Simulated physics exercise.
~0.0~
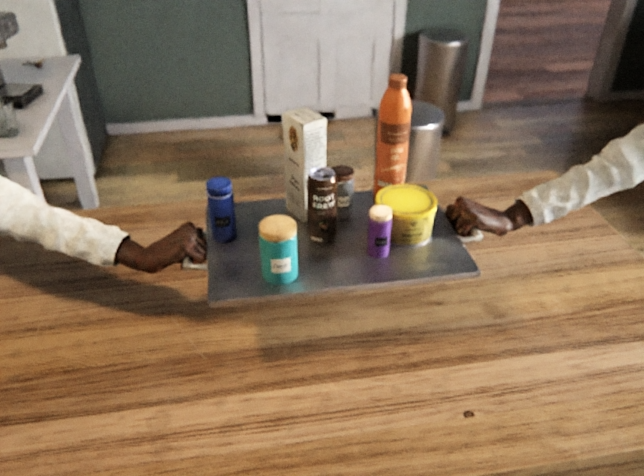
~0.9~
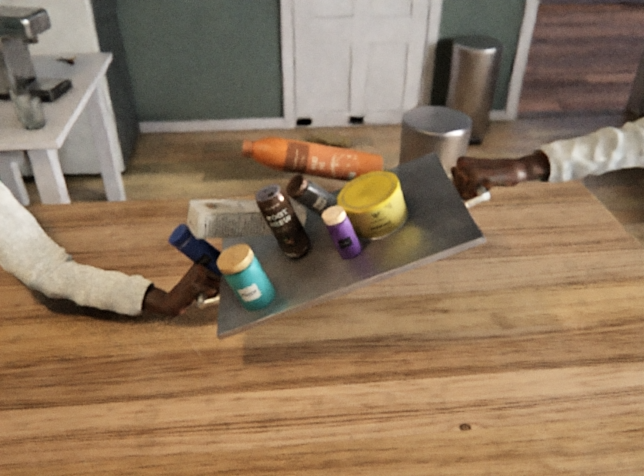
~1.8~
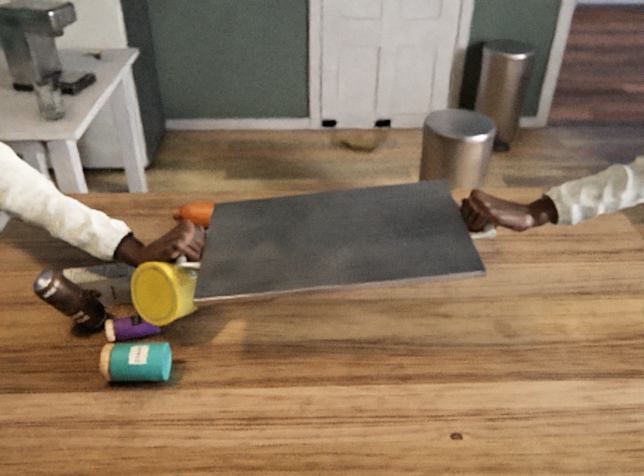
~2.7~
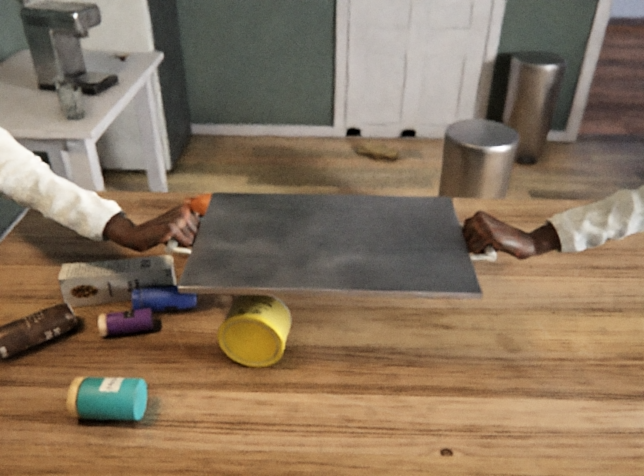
In a room with green walls, seen from slightly above across a wooden surface, two hands hold a flat grey tray by its ends. On it stand a tall white carton, an orange bottle, a blue shaker, a turquoise jar, a purple shaker, a yellow tub and two dark containers. The left edge dips, and the carton and bottle topple as things slide left. Soon everything has left the tray, spilling around its left end. The tray levels, empty, while the yellow tub rests in front of it and the other visible items lie scattered leftward.
